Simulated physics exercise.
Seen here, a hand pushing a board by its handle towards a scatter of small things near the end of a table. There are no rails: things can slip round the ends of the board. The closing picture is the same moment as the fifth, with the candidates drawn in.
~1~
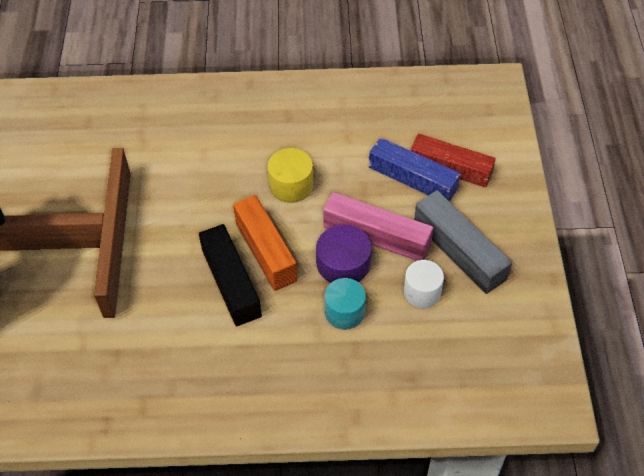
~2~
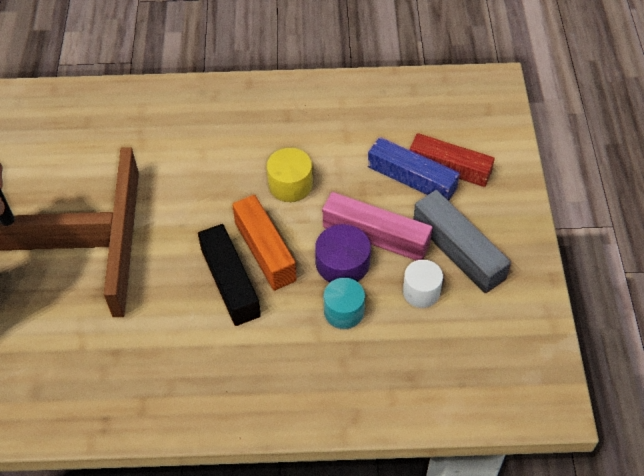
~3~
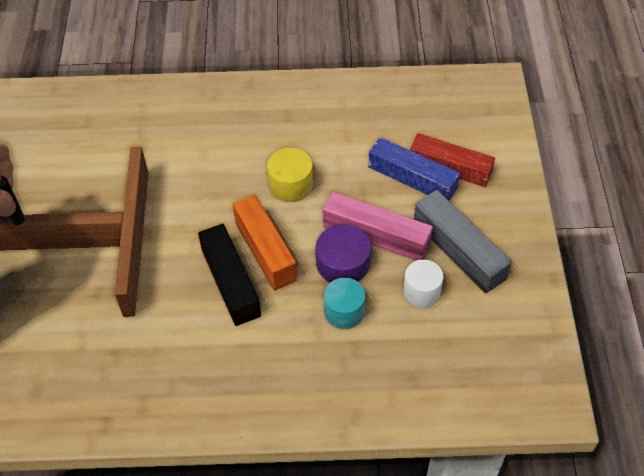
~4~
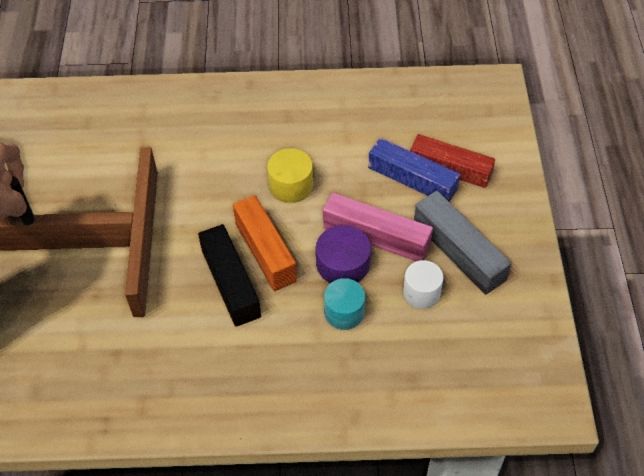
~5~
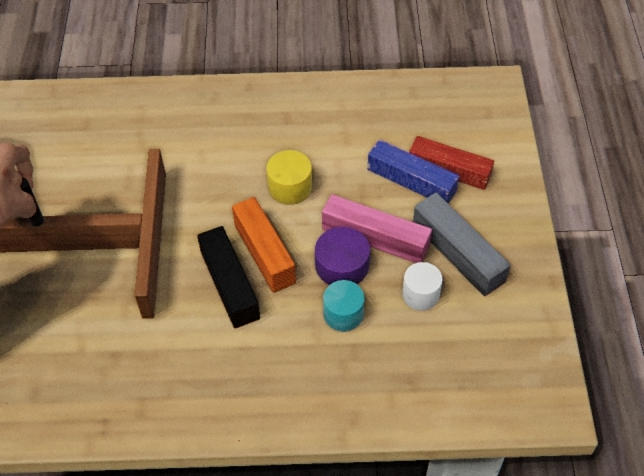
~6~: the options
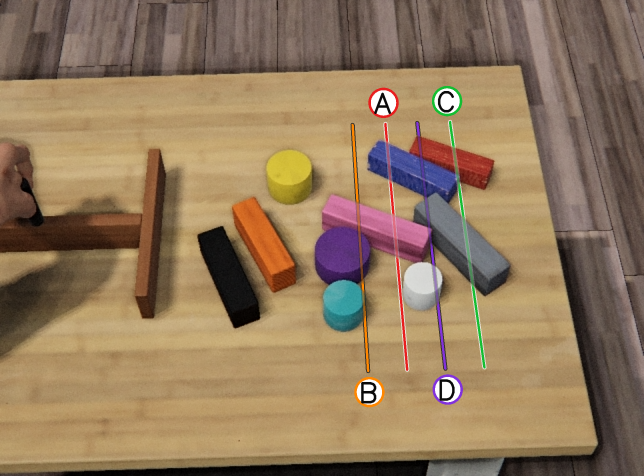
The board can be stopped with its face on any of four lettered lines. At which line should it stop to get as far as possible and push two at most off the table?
C.
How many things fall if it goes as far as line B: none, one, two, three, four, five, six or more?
The count is none.
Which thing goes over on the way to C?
The grey stick.
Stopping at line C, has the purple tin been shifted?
Yes.
On the marked copy, A at (395, 236); B at (360, 237); C at (466, 234); D at (430, 235).
With C. Early on, board (262, 214); black stick (284, 277); purple tin (351, 257).
Further on, board (376, 211); grey stick (502, 225); red bar (455, 158).
At the end, board (465, 208); grey stick over the edge; purple tin (561, 292); one fallen.
As for the rest, A is within the limit but short; B is within the limit but short; D is within the limit but short.
